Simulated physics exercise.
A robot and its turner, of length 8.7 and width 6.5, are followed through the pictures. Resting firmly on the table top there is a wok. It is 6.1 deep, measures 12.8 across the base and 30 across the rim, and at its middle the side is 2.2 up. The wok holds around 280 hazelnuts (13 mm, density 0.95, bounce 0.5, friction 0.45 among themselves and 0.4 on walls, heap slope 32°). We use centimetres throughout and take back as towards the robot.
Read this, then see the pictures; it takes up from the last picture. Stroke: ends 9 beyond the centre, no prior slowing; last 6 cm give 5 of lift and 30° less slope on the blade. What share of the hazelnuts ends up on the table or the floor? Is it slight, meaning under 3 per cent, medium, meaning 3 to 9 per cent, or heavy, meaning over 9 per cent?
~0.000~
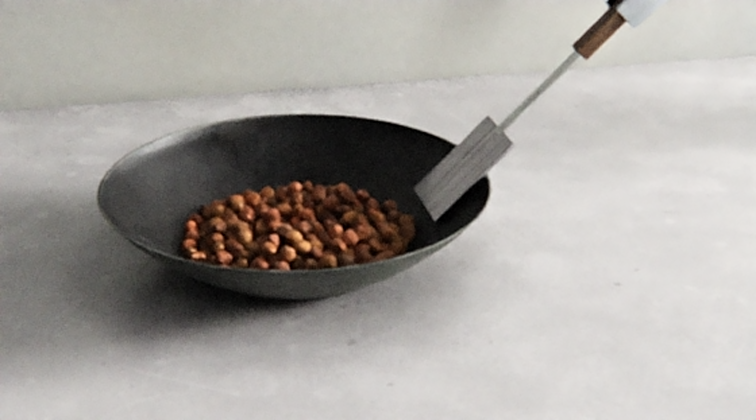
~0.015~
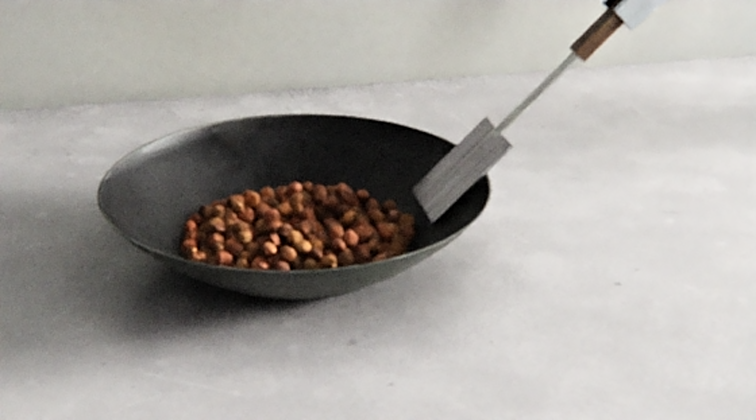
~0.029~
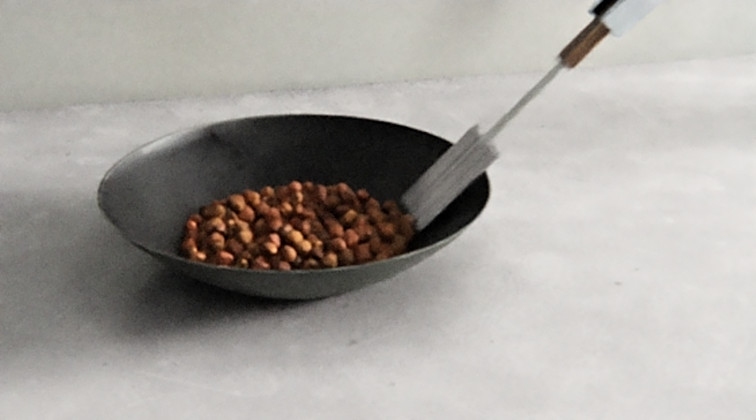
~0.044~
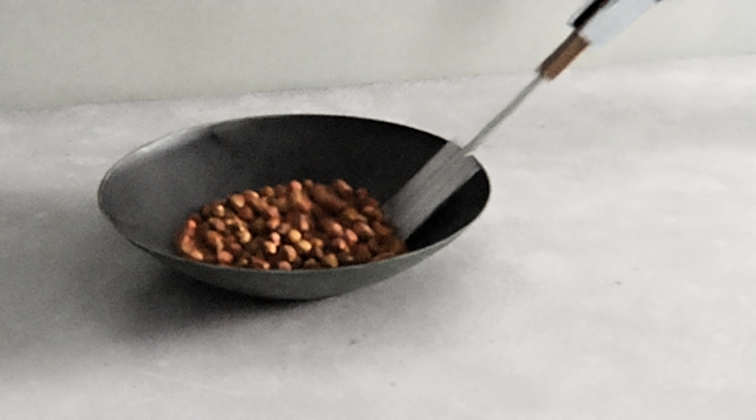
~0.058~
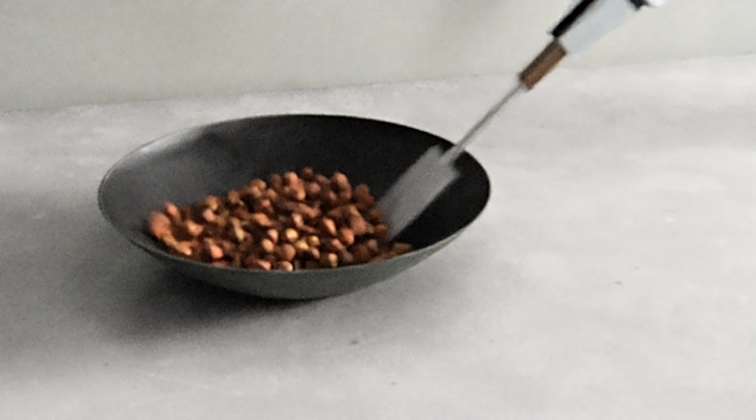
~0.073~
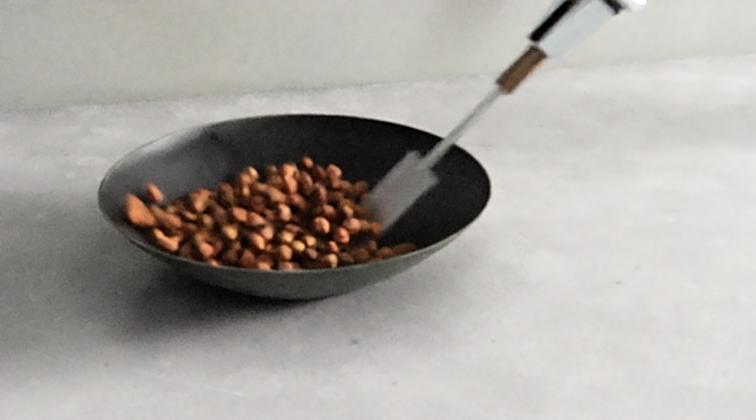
It is heavy, over 9 per cent.
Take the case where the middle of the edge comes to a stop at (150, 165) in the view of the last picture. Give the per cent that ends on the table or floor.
Approximately 25 per cent, I reckon.
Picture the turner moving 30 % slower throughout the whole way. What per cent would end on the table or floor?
Roughly 15 in a hundred.
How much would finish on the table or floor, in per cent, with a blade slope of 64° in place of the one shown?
It would come to roughly 15 percent.
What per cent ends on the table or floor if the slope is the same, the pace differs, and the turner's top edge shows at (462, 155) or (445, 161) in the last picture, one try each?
Respectively, around 10 and 10 per cent.
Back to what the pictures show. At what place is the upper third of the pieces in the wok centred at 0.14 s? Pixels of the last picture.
It is centred at roughly (192, 206).
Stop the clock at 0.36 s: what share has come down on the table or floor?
About 5 per cent.
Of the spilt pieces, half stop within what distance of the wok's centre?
I reckon close to 54 centimetres.
After 0.11 s, sloping 44°, highest piece 9 above the table; 279 in the wok, 2 on the blade or in flight.
After 0.14 s, sloping 36°, highest piece 12 above the table; 274 in the wok, 7 on the blade or in flight.
After 0.36 s, sloping 14°, highest piece 20 above the table; 239 in the wok, 18 on the table or floor, 24 on the blade or in flight.
After 1.41 s, sloping 14°, highest piece 5 above the table; 239 in the wok, 42 on the table or floor.
At rest, 239 in the wok, 42 on the table or floor. That is 15 % on the table or floor.
